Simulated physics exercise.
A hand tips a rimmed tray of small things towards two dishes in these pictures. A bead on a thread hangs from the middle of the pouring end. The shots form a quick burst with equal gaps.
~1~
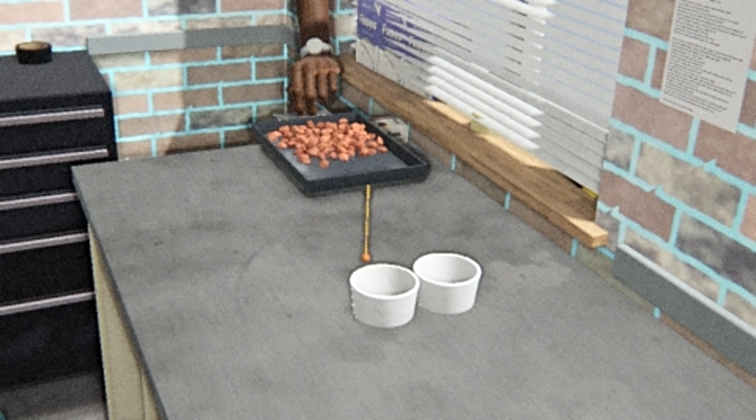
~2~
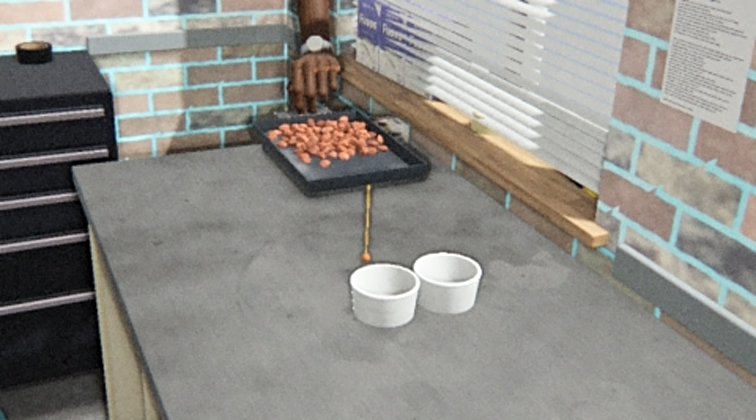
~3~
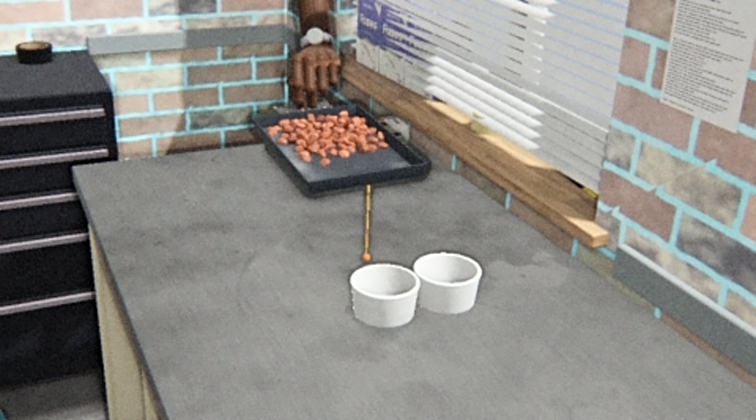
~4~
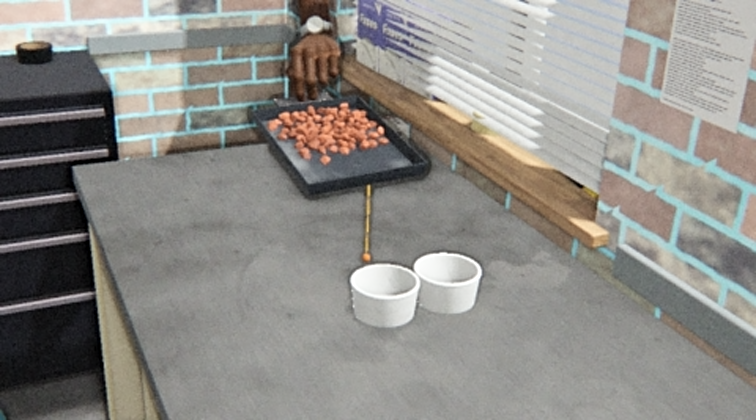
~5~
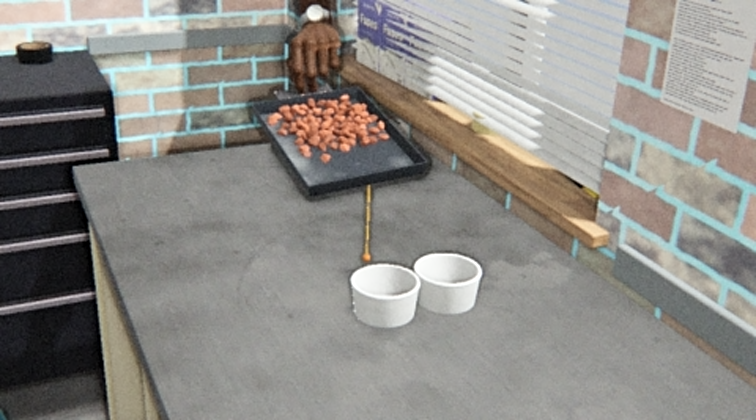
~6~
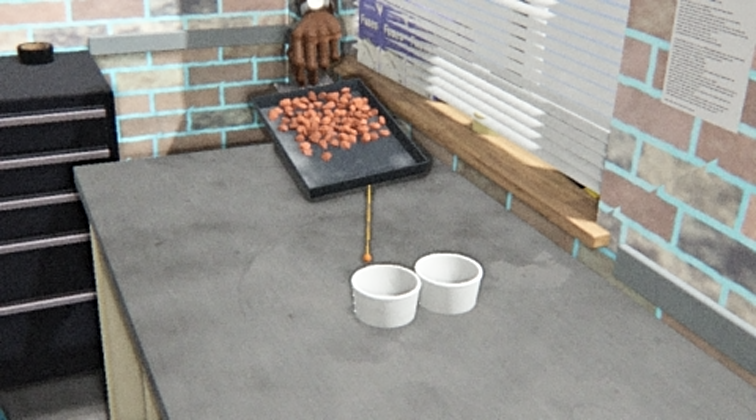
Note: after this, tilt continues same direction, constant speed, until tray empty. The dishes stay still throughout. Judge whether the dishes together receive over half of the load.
They receive under half of it.
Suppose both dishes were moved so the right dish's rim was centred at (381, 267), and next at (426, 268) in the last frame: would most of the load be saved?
At the first place above a half, at the second the smaller part.
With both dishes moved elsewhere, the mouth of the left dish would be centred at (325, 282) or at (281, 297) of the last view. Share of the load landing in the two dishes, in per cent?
It would be near 80 per cent first and near 70 per cent second.
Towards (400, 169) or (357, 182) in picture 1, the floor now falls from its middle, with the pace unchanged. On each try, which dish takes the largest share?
Result of try 1 is the right side, of try 2 the left side.
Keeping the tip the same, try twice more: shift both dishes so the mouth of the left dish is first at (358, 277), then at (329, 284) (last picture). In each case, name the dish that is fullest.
The dish at left, then the dish at left.
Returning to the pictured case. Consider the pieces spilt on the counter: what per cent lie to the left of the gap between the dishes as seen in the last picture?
Near 100 in a hundred.
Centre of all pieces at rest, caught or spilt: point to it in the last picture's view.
Somewhere around (318, 324) in the final view.
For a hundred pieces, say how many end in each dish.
Share at the end - left dish ~ 10 %, right dish ~ 0 %.
Shortly afterwards, tray tipped steeply; all but a few on the tray; a little in the air.
Next, tray tipped right over; near half on the tray; only a few in the left dish; near a third outside both; a little in the air.
Some moments later, tray tipped past a quarter turn; a little in the left dish; all but a few outside both.
In the end, tray tipped past a quarter turn; a little in the left dish; none at all in the right dish; all but a few outside both.
